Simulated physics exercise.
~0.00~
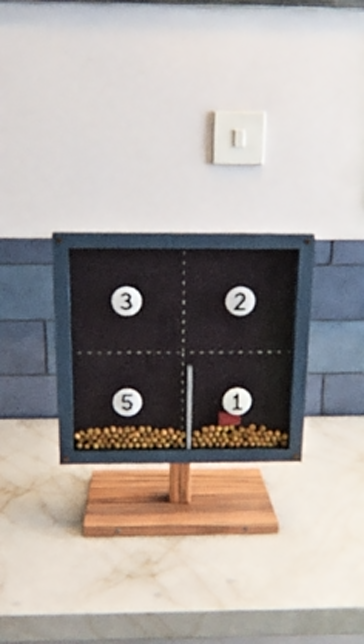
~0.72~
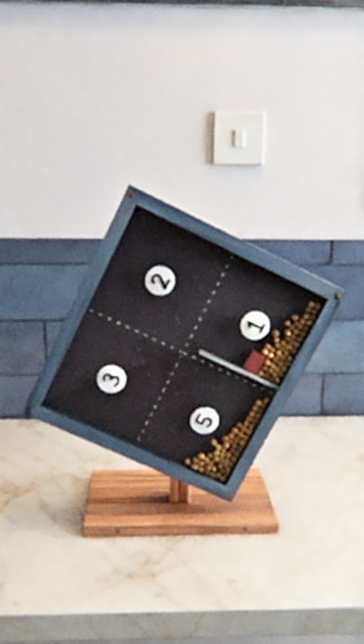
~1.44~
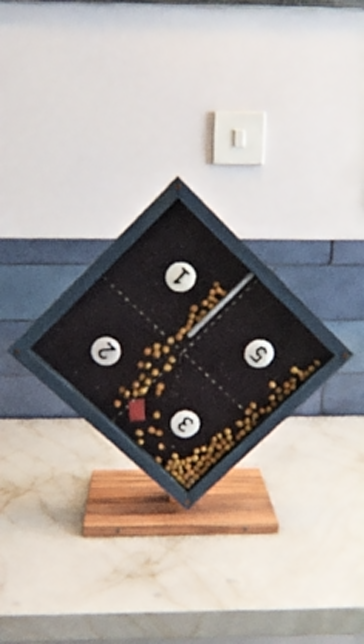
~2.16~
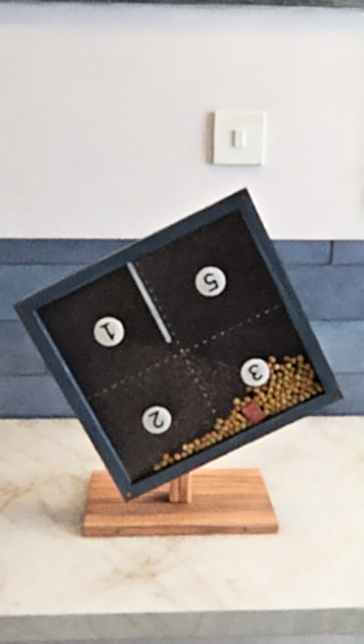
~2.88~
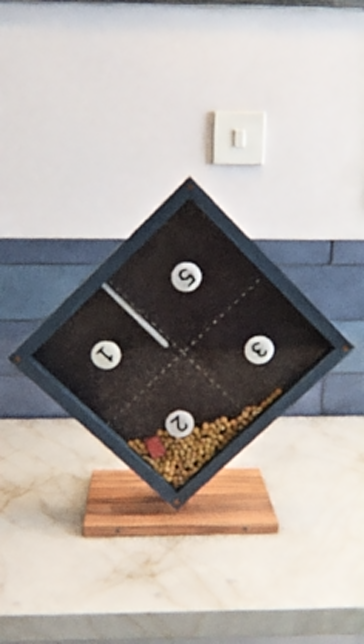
On a pale, marbled counter before blue tiles and a white wall with a switch, seen from the front, a square, dark-backed case in a blue frame stands on a wooden base. Golden beads line its bottom on both sides of a pale divider, with a red block at lower right. The case turns anticlockwise, and the beads bank up on the right, the block resting by the divider. Beads then spill past the divider's inner end, the block dropping too. They gather at lower right. Finally the case stands on a corner, beads and block mostly in quarter two at the bottom.
